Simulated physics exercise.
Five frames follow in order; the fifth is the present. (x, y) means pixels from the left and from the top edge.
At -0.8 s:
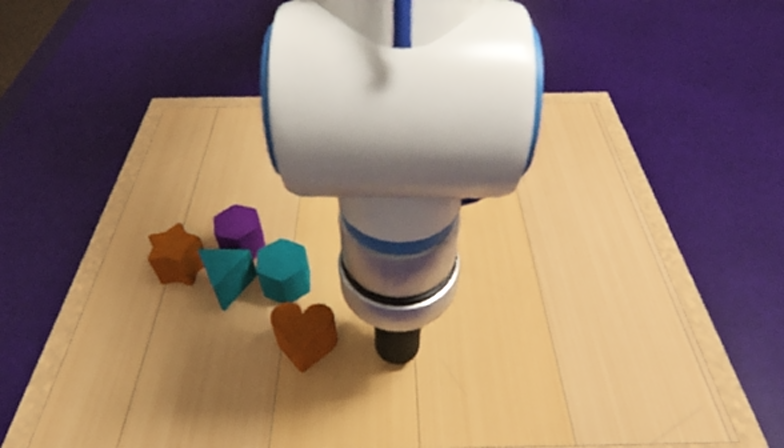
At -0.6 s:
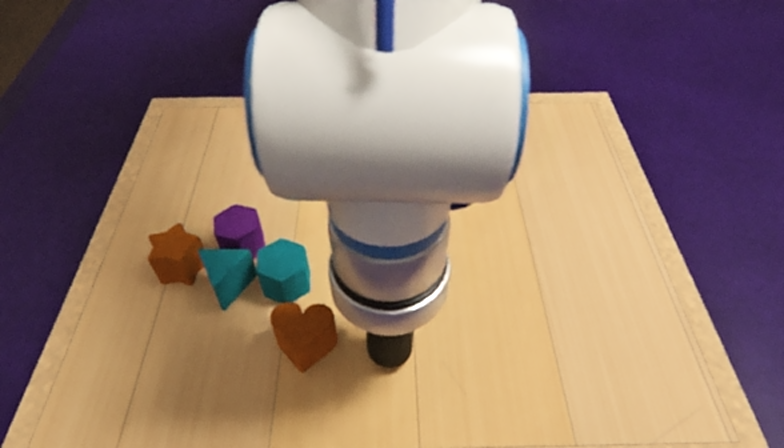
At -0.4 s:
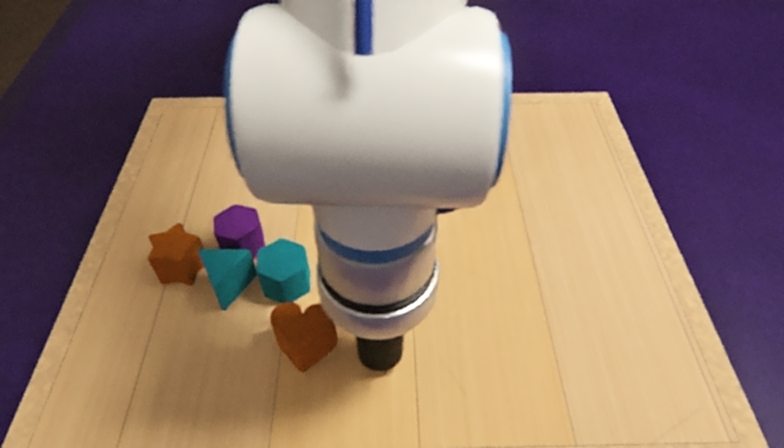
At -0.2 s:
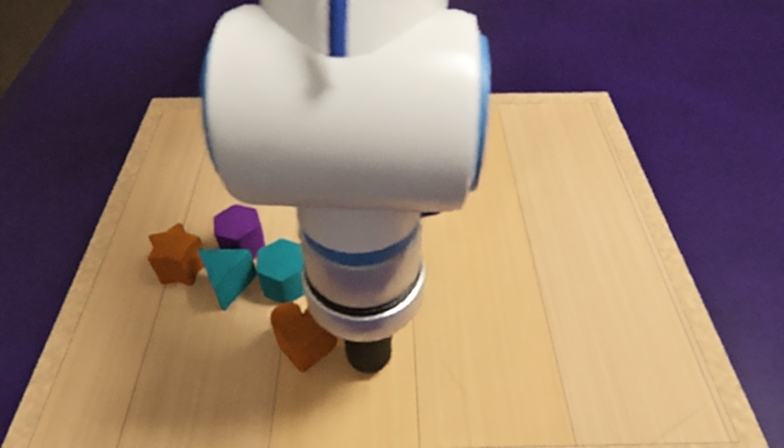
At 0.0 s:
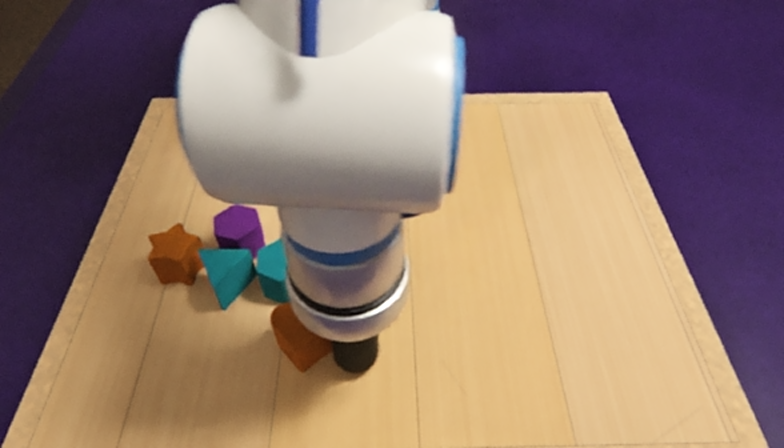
On a pale wooden board, a white robot arm with a black peg slid slowly left toward an orange heart-shaped block, partly covering it from view, while the five colored blocks stayed still.
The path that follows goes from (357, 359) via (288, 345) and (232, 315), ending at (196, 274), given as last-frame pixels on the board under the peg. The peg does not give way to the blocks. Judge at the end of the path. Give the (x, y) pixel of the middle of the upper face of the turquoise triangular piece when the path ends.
(190, 221)
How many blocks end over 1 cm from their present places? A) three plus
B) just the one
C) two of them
A: Three plus.
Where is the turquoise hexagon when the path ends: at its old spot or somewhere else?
Put simply, it stays right there.
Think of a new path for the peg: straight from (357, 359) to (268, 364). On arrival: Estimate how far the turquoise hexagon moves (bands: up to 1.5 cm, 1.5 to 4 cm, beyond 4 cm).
It ends under 1.5 cm away.
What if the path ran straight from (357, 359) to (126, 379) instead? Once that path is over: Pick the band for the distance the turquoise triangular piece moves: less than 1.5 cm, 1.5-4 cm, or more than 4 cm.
The answer is under 1.5 cm.
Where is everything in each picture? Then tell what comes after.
The first frame shows lower end of the peg (398, 344), tops of blocks, orange star block (171, 242), turquoise triangular piece (220, 261), purple hexagon (236, 221), turquoise hexagon (281, 258), orange heart-shaped block (301, 321).
The second frame shows peg (390, 348), blocks as before.
The third frame shows peg (381, 351), blocks as before.
The fourth frame shows peg (369, 352), blocks as before.
The fifth frame shows peg (356, 352), orange star block (171, 242), turquoise triangular piece (220, 261), purple hexagon (236, 221), turquoise hexagon (281, 258), orange heart-shaped block partly hidden.
What follows on the original path. One third of the way, peg (285, 338); orange heart-shaped block (241, 303).
Two thirds of the way, peg (229, 308); orange star block (167, 239); turquoise triangular piece (203, 245), turned 45° clockwise; orange heart-shaped block (181, 278), turned 15° anticlockwise.
At the end, peg (193, 267); orange star block (151, 217); turquoise triangular piece (190, 221), turned 55° clockwise; purple hexagon (238, 219); turquoise hexagon not moved; orange heart-shaped block (139, 258), turned 50° anticlockwise.
